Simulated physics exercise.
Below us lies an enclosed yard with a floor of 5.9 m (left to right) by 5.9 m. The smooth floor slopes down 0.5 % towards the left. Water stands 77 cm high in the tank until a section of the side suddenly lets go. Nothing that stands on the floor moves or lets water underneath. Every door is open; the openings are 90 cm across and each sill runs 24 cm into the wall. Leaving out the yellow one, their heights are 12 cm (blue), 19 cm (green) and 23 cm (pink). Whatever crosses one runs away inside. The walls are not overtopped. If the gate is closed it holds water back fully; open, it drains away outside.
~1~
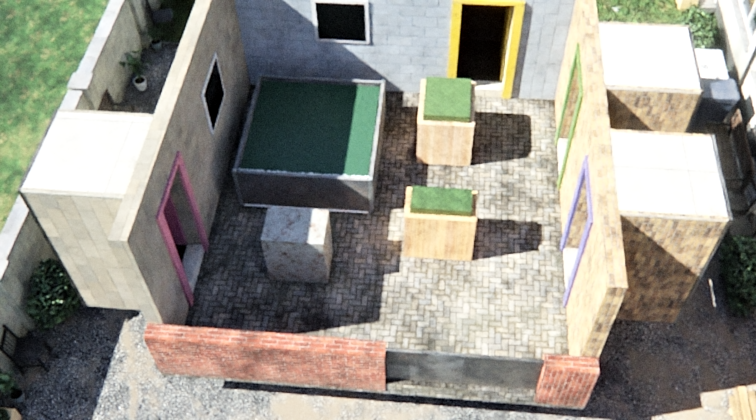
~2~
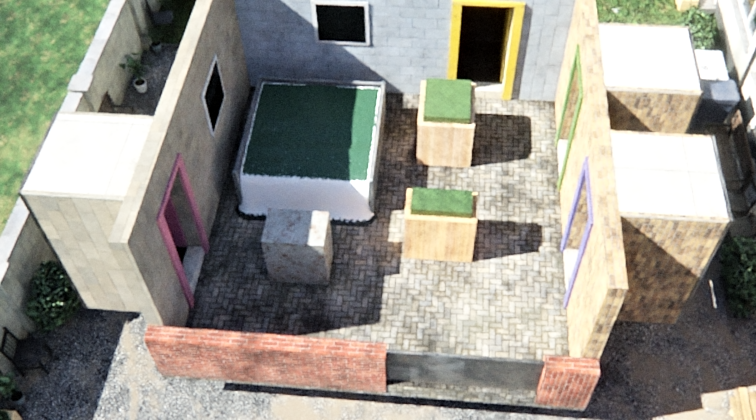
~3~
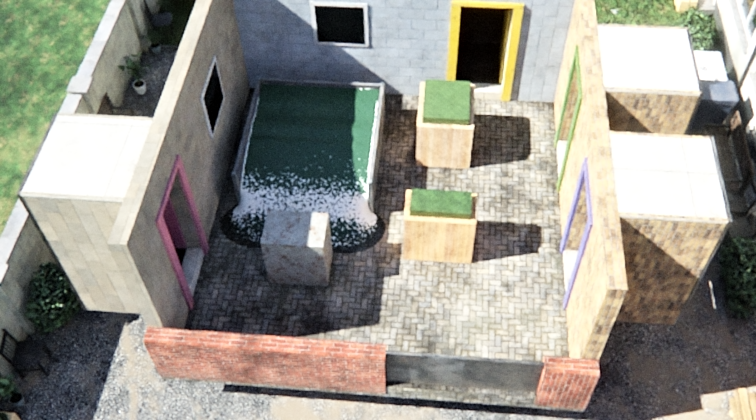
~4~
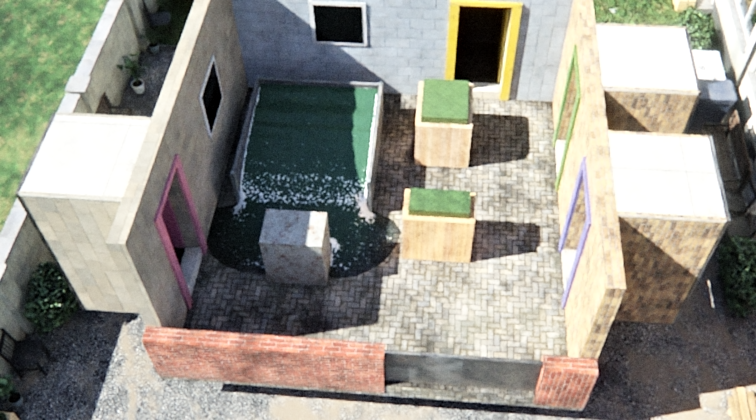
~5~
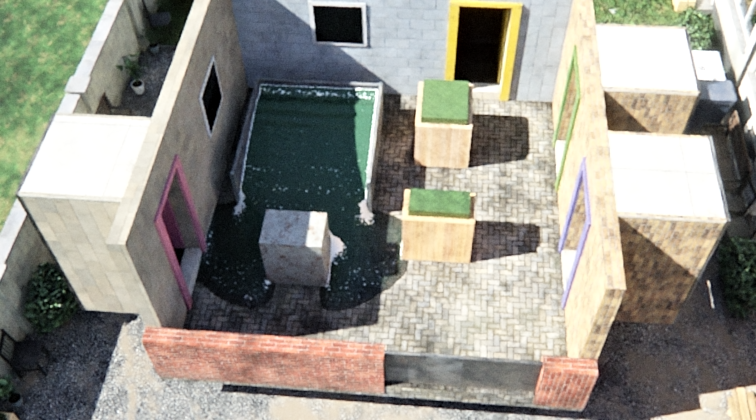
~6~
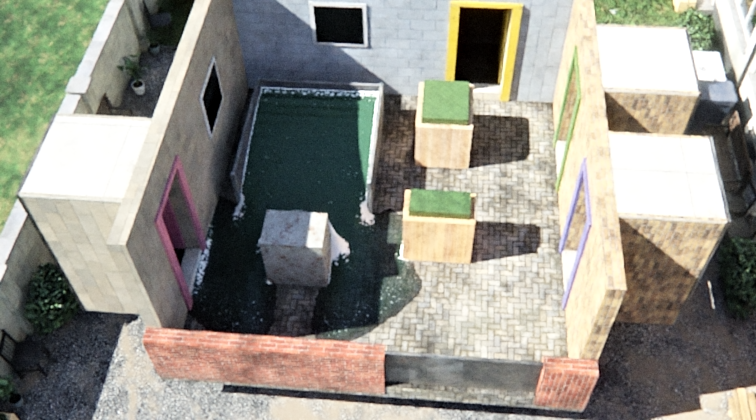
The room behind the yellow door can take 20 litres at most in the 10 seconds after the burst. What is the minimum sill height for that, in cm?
At least 16 cm or so.
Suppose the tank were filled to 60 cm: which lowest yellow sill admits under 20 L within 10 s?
Then roughly 11.0 cm.
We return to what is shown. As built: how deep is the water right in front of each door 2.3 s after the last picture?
In cm: Yellow 0, blue 9, green 0, pink 21.
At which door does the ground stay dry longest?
It is the yellow one.
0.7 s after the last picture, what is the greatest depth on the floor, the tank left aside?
Roughly 64 cm.
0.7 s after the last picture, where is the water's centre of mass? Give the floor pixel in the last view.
Near (305, 213).
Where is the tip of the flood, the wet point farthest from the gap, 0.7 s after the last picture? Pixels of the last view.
At about (451, 376).
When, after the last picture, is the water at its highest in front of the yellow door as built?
Near 4.5 s.
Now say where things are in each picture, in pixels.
Still water, 77 cm deep, in the tank at (312, 128); the yellow door at (482, 56) is dry, in the first picture.
The gap is at (306, 199), the front 0.3 m out at (247, 216); the back of the tank holds 77 cm, in the second picture.
Water pours out at (305, 201) and has run 0.8 m, to (255, 244); about 13 cm deep outside, 77 cm at the back, in the third picture.
Water pours out at (304, 201) and has run 1.3 m, to (244, 267); about 14 cm deep outside, 77 cm at the back, in the fourth picture.
The front is at (247, 302), 1.9 m from the gap at (304, 202); 4.6 m2 of floor is wet, 69 cm left at the back, in the fifth picture.
The front is at a hidden place, 2.5 m from the gap at (304, 203); 6.3 m2 of floor is wet, 65 cm left at the back; the yellow door at (480, 59), 4.1 m from the gap, is still 3.3 m from the nearest water, in the sixth picture.
Then, 0.7 s after the last picture water covers 35 % of the floor, deepest (64 cm) near (180, 346); it has not reached the yellow door.
Then, 2.3 s after the last picture water covers 65 % of the floor, deepest (36 cm) near (177, 356); it has not reached the yellow door.
Then, 9.3 s after the last picture water covers 95 % of the floor, deepest (24 cm) near (248, 92); 13 cm at the yellow door, 9 litres in over its 18 cm sill.
At the yellow door as built, the water peaked near 20 cm, 4.7 s after the last picture.
Run again over the same 10 s with other heights there, 44 litres in over 13.5 cm, 9 litres over 18 cm. The limit of 20 litres is kept from about 16 cm up.
